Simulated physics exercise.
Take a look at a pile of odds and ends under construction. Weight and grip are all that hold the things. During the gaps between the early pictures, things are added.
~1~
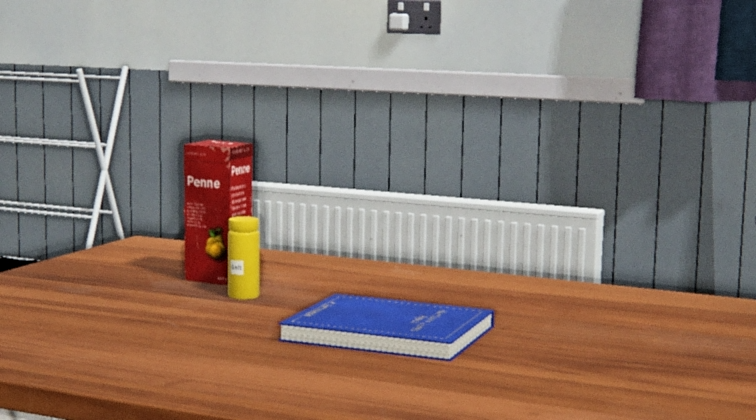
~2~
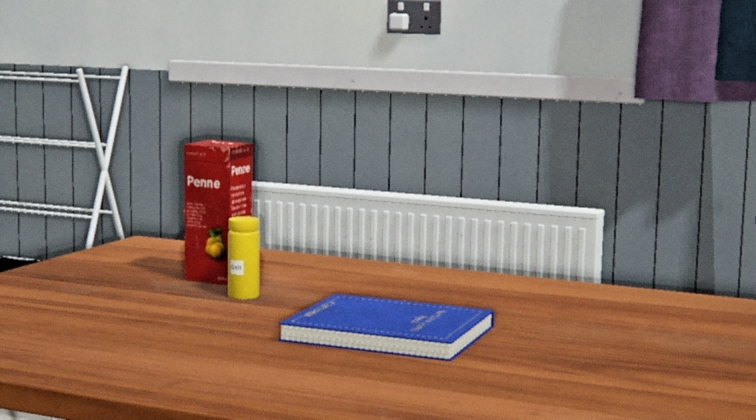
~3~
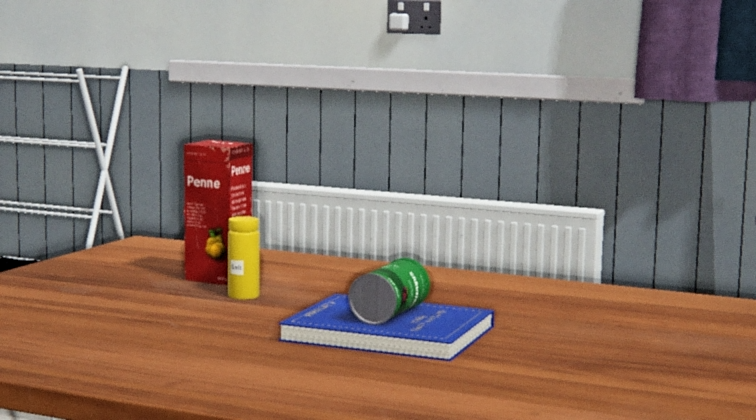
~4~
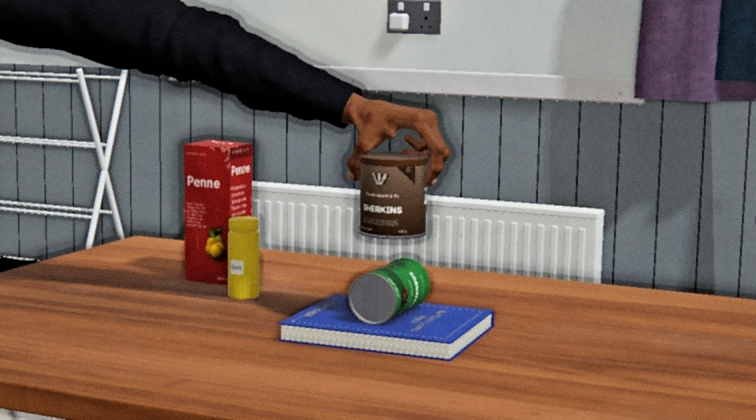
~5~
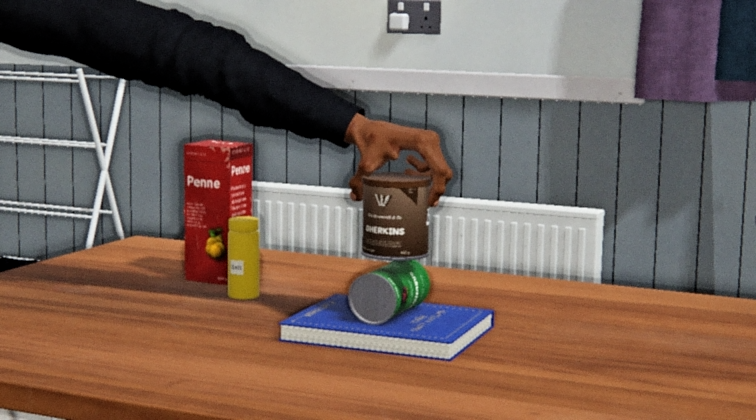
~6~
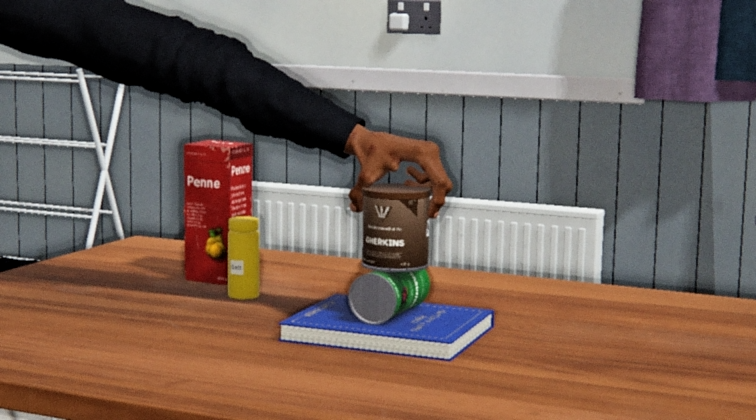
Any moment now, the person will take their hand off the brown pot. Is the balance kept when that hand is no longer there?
No, the pile can't cope with it, I'd say.
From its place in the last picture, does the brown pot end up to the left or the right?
To the right.
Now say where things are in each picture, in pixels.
In the first frame, the last thing is not in view yet; yellow shaker (244, 257).
In the second frame, the last thing is not in view yet; red carton (219, 212).
In the third frame, the last thing is not in view yet; yellow shaker (244, 257).
In the fourth frame, still above its spot; brown pot (394, 195); red carton (219, 212).
In the fifth frame, still above its spot; brown pot (396, 215); yellow shaker (244, 257).
In the sixth frame, set down, still held; brown pot (396, 227); red carton (219, 212).
Then, 0.50 s past the last view, brown pot now fallen.
Then, 0.80 s past the last view, green tin displaced a little.
Finally, fallen, brown pot; moved from the start, green tin; the other 3 still in place. Final places as the last picture's camera would see them, brown pot near (558, 315). The pile gives way.
